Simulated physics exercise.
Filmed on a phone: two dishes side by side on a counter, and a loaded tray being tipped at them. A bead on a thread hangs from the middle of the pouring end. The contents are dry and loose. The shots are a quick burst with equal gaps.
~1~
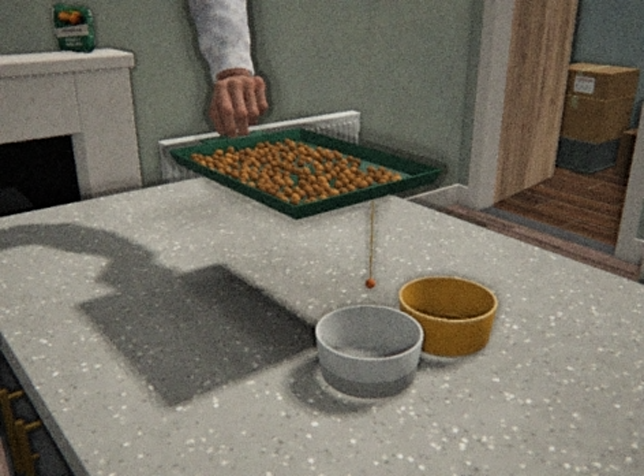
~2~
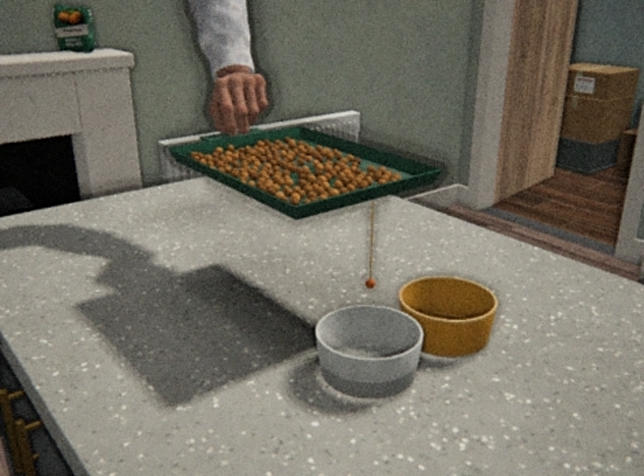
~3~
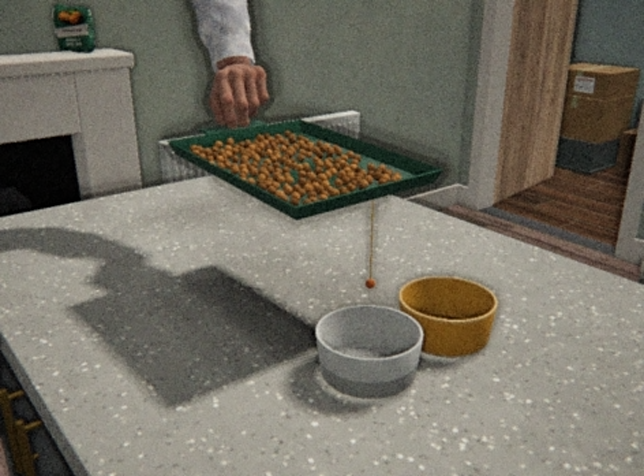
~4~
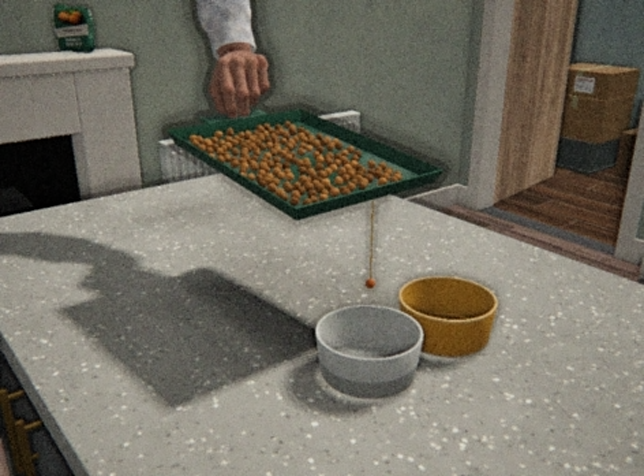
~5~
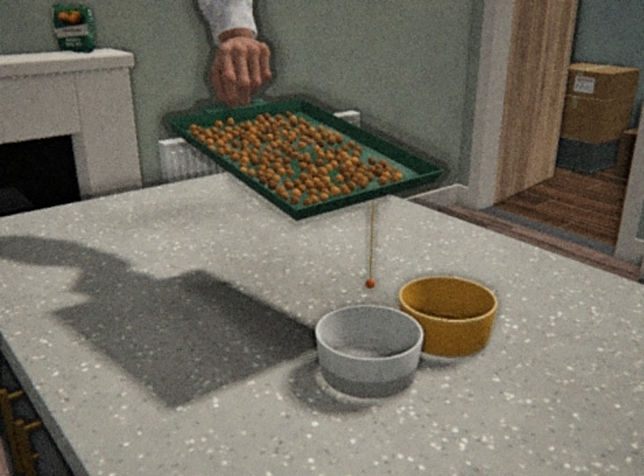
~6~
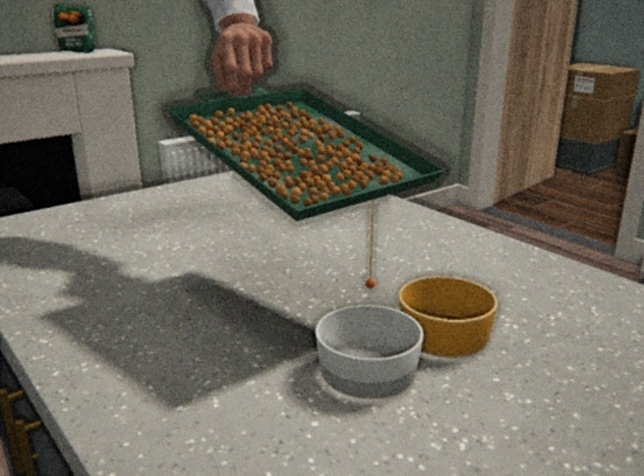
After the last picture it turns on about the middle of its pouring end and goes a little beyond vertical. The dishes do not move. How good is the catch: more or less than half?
Caught overall: The larger part.
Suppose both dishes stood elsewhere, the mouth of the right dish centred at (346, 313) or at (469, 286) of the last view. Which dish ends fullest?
The first try: The right-hand dish. The second: The dish on the left.
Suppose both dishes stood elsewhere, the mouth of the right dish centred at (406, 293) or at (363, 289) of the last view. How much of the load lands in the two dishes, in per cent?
Roughly 80 per cent, and 10 per cent.
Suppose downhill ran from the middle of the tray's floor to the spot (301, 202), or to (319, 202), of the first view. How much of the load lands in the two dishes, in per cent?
First some 20, then 50 per cent.
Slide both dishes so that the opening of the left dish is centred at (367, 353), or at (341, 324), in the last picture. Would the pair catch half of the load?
The first try: The larger part. The second: Over half.
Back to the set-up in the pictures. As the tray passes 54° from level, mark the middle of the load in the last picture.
Roughly at (349, 167).
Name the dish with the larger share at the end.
More ends in the left one.
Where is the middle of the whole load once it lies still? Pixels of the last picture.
Roughly at (380, 361).
Just after the last frame, tray tipped steeply; almost all on the tray; just a few in the air.
A moment on, tray tipped right over; about a tenth on the tray; roughly a third in the left dish; roughly a quarter in the right dish; about a tenth outside both; roughly a quarter in the air.
Further on, tray tipped past a quarter turn; roughly half in the left dish; roughly a quarter in the right dish; about a tenth outside both; just a few in the air.
When it is over, tray tipped past a quarter turn; roughly half in the left dish; roughly a quarter in the right dish; about a tenth outside both; just a few in the air.
